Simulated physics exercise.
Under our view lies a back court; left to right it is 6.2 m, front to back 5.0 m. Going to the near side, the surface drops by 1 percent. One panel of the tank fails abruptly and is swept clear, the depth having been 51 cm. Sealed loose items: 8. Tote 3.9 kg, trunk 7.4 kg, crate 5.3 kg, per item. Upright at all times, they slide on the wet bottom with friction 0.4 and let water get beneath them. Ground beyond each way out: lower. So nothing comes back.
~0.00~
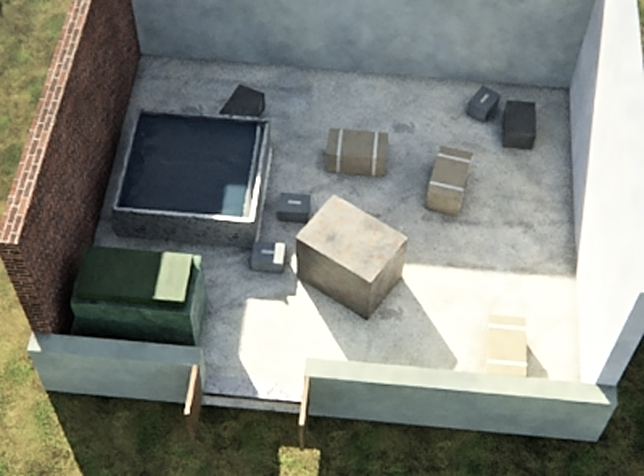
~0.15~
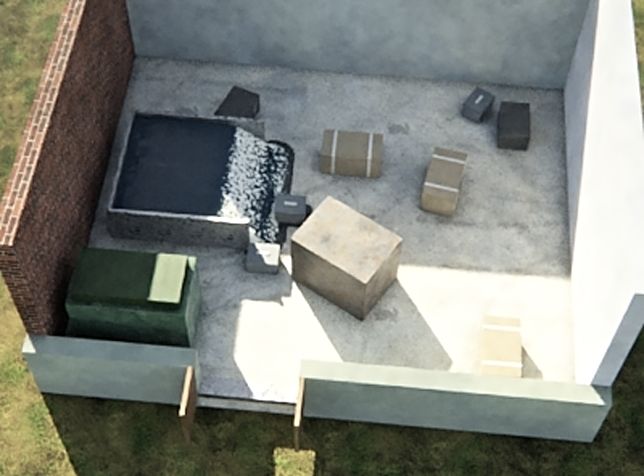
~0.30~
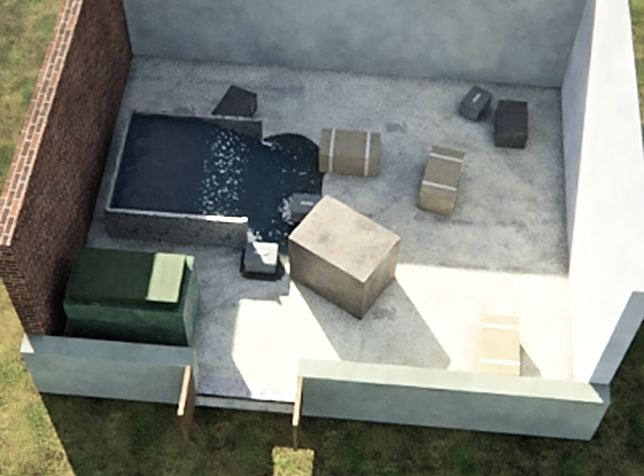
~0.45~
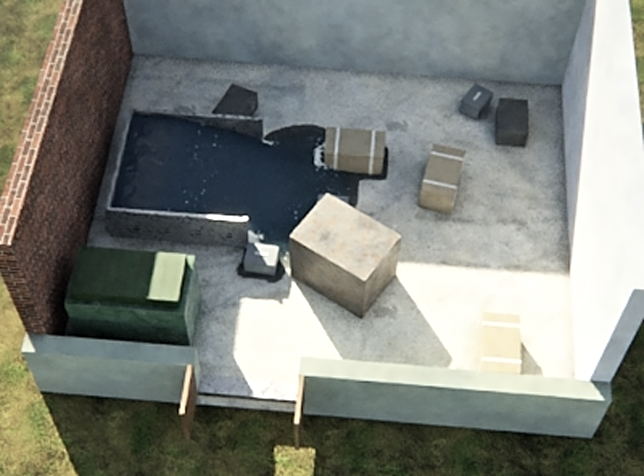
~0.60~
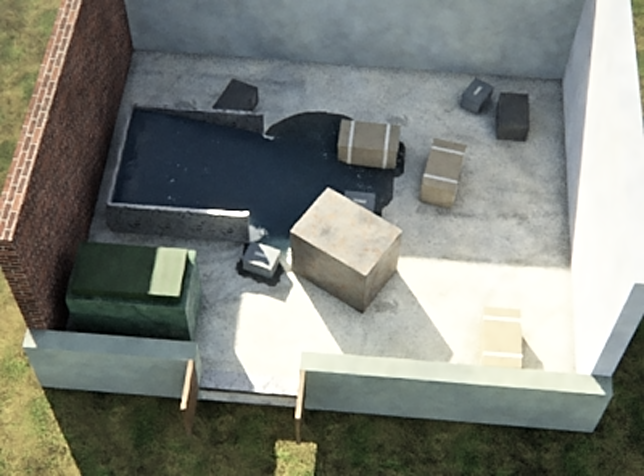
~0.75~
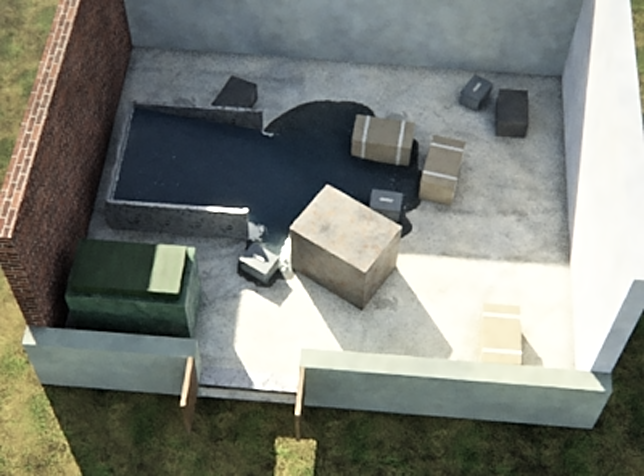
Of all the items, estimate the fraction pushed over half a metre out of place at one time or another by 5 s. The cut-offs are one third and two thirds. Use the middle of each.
The share is at least two thirds.
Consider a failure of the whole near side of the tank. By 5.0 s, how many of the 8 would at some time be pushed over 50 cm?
The answer then is 2.
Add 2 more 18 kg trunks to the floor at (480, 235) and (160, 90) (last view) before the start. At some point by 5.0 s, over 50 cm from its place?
Result, in sequence: Exceeded / not exceeded.
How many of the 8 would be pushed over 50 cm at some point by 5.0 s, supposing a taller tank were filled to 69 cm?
Then 7.
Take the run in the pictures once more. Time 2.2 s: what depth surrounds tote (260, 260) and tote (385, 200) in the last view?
I'd put it at 3 cm and 10 cm respectively.
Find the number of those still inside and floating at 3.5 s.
It comes to 5.
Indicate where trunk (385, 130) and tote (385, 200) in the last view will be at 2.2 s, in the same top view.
Near (520, 98) and (558, 242).
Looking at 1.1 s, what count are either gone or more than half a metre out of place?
By then the count is 2.
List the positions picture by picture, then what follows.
The first frame shows a tote at (295, 203) rests on the ground; a trunk at (358, 143), on the bottom; water covers 2.7 m2; 0 of 8 have shifted.
The second frame shows a tote at (291, 204) rests on the ground; a trunk at (353, 144) rests on the ground; water covers 3.5 m2; 0 of 8 have shifted.
The third frame shows a tote at (307, 204), on the bottom, 26 cm from its start; a trunk at (350, 143) rests on the ground; water covers 4.4 m2; 1 of 8 have shifted.
The fourth frame shows a tote at (332, 204) rests on the ground, 58 cm from its start; a trunk at (355, 142), on the bottom, 6 cm from its start; 5.2 m2 under water; 2 of 8 have shifted.
The fifth frame shows a tote at (359, 201), on the bottom, 92 cm from its start; a trunk at (369, 135) rests on the ground, 24 cm from its start; water covers 6.0 m2; 3 of 8 have shifted.
The sixth frame shows a tote at (386, 200), on the bottom, 128 cm from its start; a trunk at (384, 131), on the bottom, 44 cm from its start; water covers 7.1 m2; 3 of 8 have shifted.
After 1.1 s 2 of 8 are over 50 cm from their spots; 0 afloat.
After 2.2 s 5 of 8 are over 50 cm from their spots; 3 afloat.
After 3.5 s 4 of 8 are over 50 cm from their spots; 5 afloat.
After 5.0 s 6 of 8 are over 50 cm from their spots, and 7 have been at some point; 6 afloat.
